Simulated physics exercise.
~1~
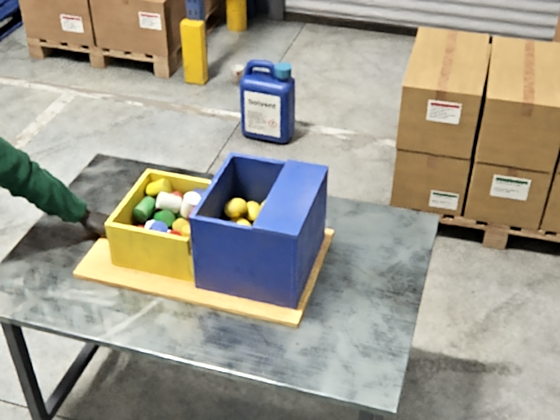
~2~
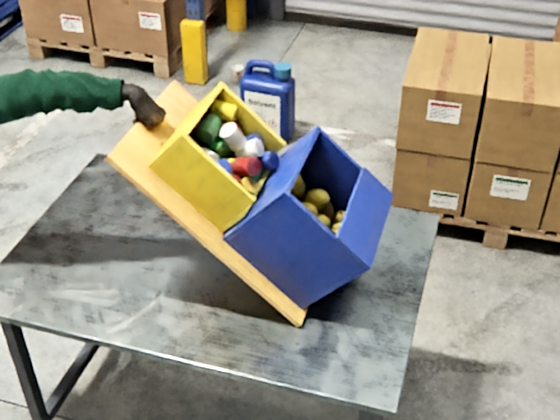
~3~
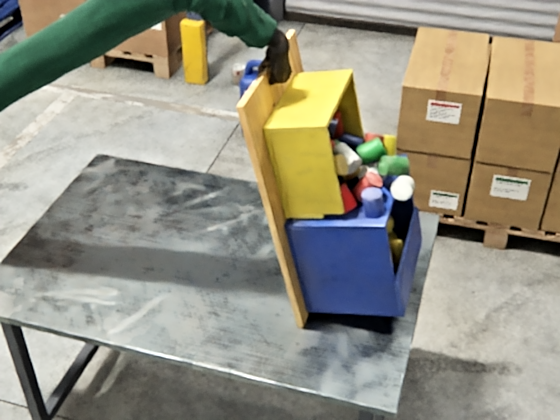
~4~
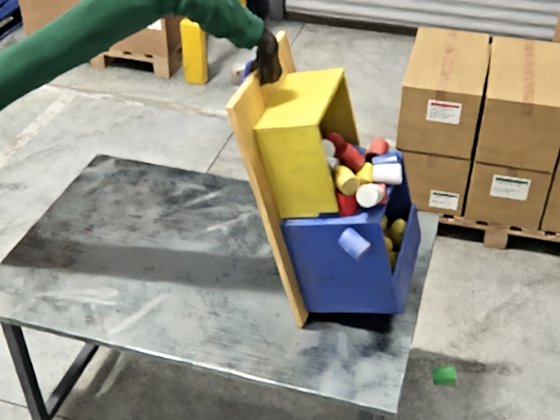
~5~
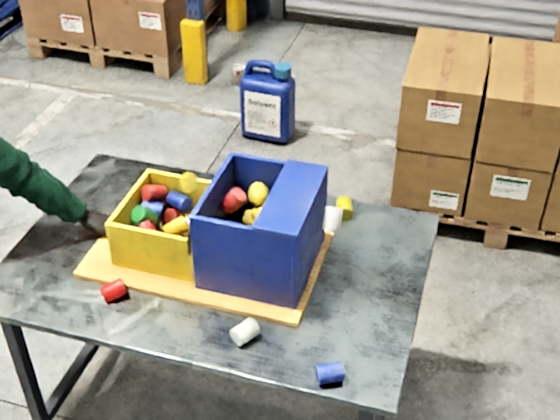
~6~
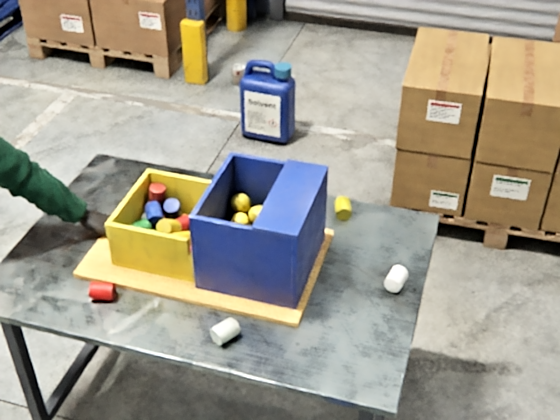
A green-sleeved arm reaches in from the left to a plywood board on a grey metal table, seen from above in a warehouse with stacked cartons and a blue jug behind. On the board sit a yellow tote of colourful jars and, to its right, a partly lidded blue tote holding yellow pieces. The hand lifts the board's left edge until it stands nearly upright. Jars slide out of the yellow tote, some dropping onto the blue one and beyond. The board is lowered flat again, leaving both totes still holding pieces and several jars scattered across the table.
